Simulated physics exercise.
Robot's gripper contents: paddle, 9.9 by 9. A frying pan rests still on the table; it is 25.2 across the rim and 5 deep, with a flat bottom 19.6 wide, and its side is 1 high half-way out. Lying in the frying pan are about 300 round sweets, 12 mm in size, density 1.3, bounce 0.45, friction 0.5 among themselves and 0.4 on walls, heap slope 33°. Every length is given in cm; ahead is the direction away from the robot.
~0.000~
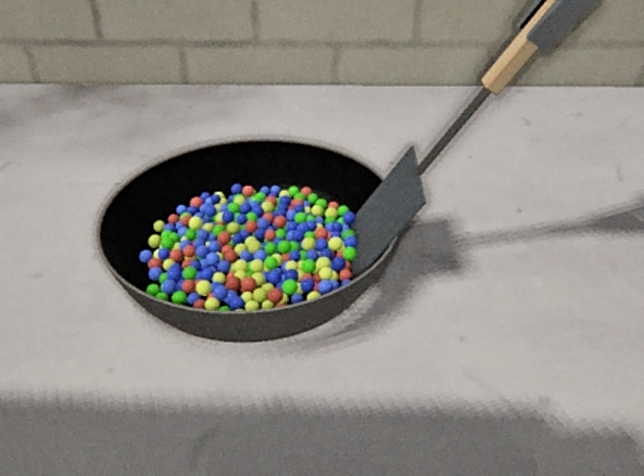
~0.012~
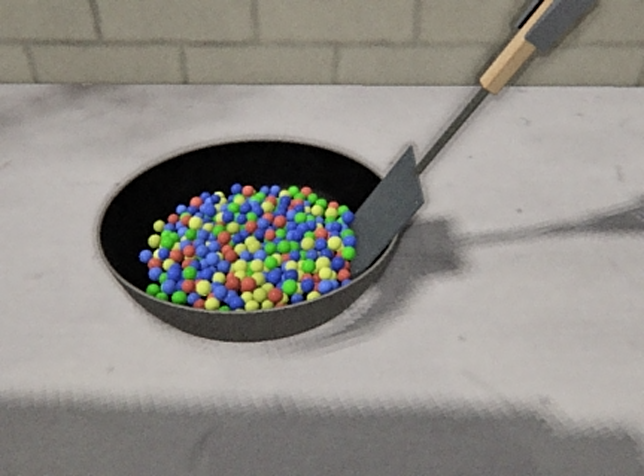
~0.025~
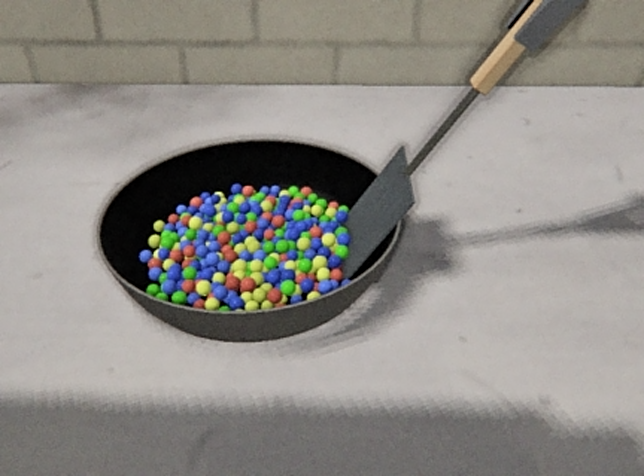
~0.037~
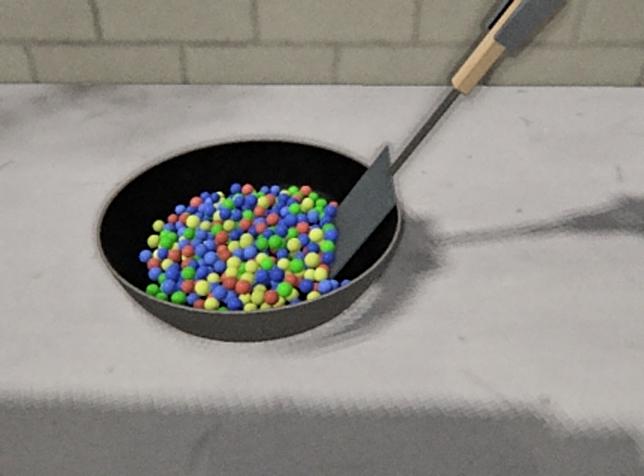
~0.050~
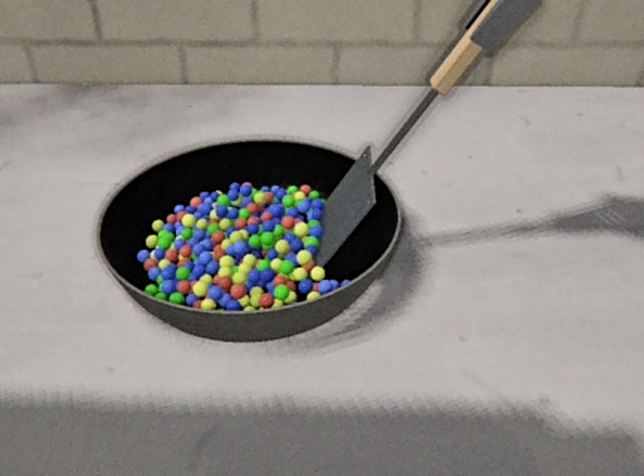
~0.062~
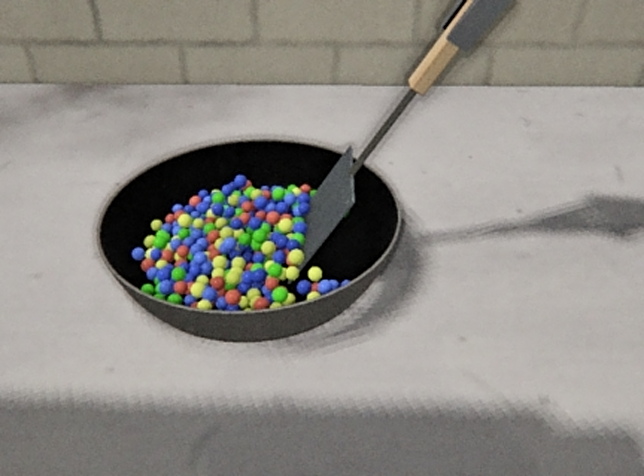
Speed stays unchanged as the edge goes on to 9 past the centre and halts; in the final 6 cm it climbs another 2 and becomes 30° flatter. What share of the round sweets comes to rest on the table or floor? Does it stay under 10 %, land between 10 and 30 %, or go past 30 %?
It lands between 10 and 30 %.
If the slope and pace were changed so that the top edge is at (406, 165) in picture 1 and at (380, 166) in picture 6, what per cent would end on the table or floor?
Near 0 in a hundred.
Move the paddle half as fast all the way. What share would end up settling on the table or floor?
In that case, around 0 per cent would end on the table or floor.
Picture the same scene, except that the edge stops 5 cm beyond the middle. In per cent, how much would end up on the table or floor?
Near 5 per cent.
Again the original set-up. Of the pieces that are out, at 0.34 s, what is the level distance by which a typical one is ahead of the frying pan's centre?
About 16 cm.
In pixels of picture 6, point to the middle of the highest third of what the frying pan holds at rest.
The centre sits at about (146, 229).
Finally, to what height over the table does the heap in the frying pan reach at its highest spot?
Roughly 5.5 centimetres.
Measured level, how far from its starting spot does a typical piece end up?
Roughly 5 cm.
After 0.09 s, sloping 58°, highest piece 6 above the table; 300 in the frying pan.
After 0.12 s, sloping 50°, highest piece 7 above the table; 300 in the frying pan.
After 0.34 s, sloping 28°, highest piece 11 above the table; 253 in the frying pan, 23 on the table or floor, 24 on the blade or in flight.
After 1.39 s, sloping 28°, highest piece 5 above the table; 252 in the frying pan, 48 on the table or floor.
At rest, 252 in the frying pan, 48 on the table or floor. That is 16 % on the table or floor.
